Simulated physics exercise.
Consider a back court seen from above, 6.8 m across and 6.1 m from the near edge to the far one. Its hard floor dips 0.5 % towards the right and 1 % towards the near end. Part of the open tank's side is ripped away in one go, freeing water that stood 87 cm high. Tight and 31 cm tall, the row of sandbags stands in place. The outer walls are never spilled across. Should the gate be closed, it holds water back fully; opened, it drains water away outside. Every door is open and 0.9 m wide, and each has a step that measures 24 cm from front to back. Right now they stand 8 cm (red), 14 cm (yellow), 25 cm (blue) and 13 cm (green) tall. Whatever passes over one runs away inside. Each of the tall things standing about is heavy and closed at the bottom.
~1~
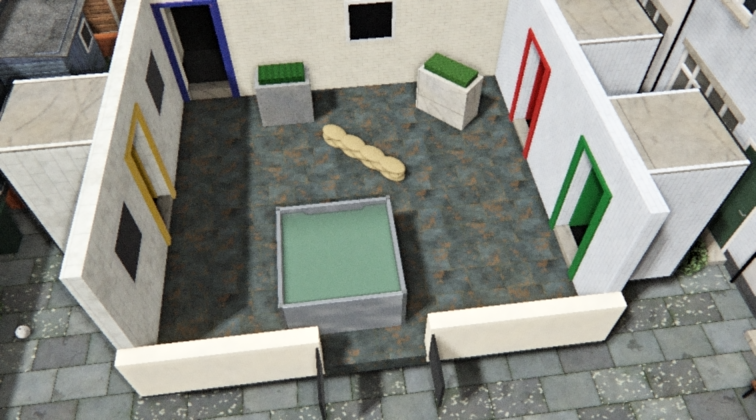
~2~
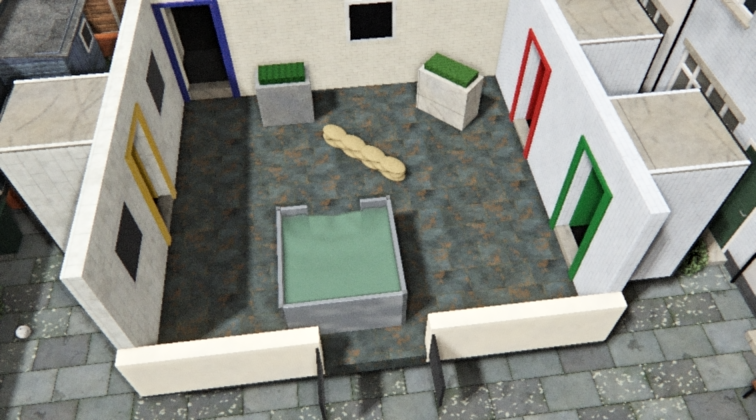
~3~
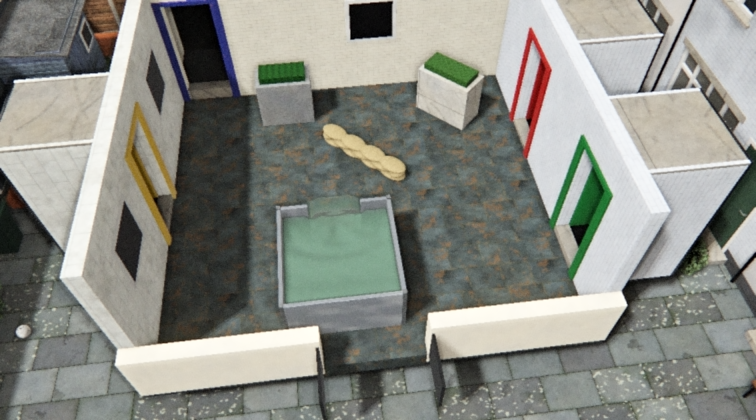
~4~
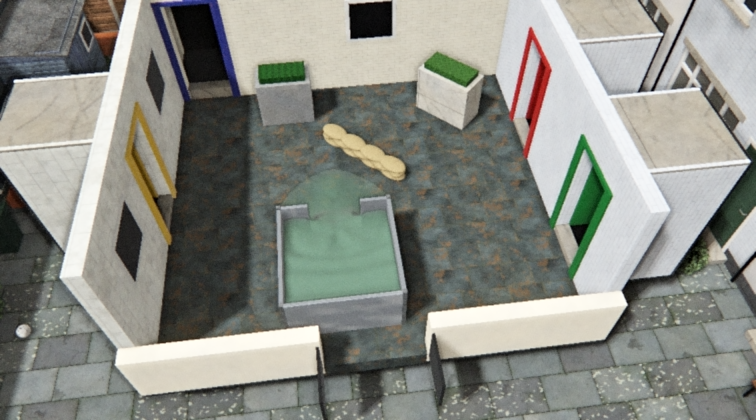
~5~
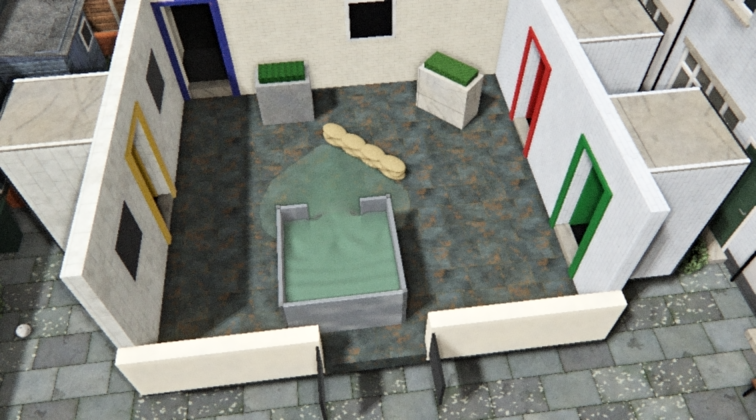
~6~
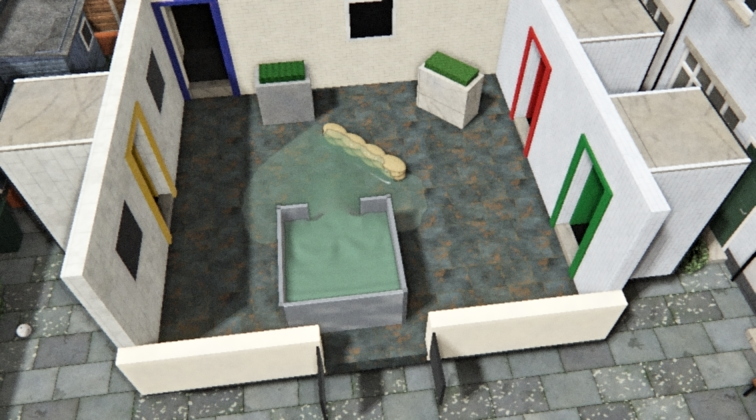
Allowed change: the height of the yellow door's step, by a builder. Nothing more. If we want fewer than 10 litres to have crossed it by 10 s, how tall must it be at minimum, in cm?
It needs to be roughly 6.5 cm tall.
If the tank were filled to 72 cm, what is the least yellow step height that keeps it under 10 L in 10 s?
Something near 5.5 cm should do.
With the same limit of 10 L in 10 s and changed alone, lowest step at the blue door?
Blue: Roughly 26 cm.
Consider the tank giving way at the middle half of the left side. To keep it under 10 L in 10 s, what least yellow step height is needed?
It needs to be about 17 cm high.
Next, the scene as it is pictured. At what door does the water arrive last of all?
The green one comes last.
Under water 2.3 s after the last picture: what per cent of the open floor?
Around 50 per cent of the free floor.
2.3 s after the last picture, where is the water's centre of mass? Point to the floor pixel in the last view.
(310, 202), roughly.
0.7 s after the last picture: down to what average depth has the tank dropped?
About 54 cm.
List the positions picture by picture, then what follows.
The open tank at (338, 252) is whole and still, 87 cm deep; the yellow door at (154, 182) is dry, in the first frame.
The gap is on the far side, the front 0.4 m out at a hidden place; the back of the open tank holds 87 cm, in the second frame.
The front is at (318, 200), 0.9 m from the gap on the far side; 0.9 m2 of floor is wet, 87 cm left at the back, in the third frame.
The gap is on the far side, the front 1.6 m out at (325, 172); the back of the open tank holds 82 cm, in the fourth frame.
The gap is on the far side, the front 2.2 m out at (322, 147); the back of the open tank holds 74 cm, in the fifth frame.
Water pours out on the far side and has run 2.8 m, to (312, 129); about 6 cm deep outside, 75 cm at the back; 1.4 m in a straight line remain to the yellow door at (155, 181), in the sixth frame.
Then, 0.7 s after the last picture water covers 30 % of the floor, deepest (41 cm) near (366, 170); it has not reached the yellow door.
Then, 2.3 s after the last picture water covers 50 % of the floor, deepest (33 cm) near (190, 133); 8 cm at the yellow door, 0 litres in over its 14 cm step.
Then, 9.3 s after the last picture water covers 95 % of the floor, deepest (14 cm) near (156, 370); 6 cm at the yellow door, 0 litres in over its 14 cm step.
At the yellow door as built, the water peaked near 10 cm, 2.5 s after the last picture.
With a step of 5.5 cm, 21 litres would have come in within the 10 s; with 7.5 cm, 6 litres. So under 10 litres takes about 6.5 cm.
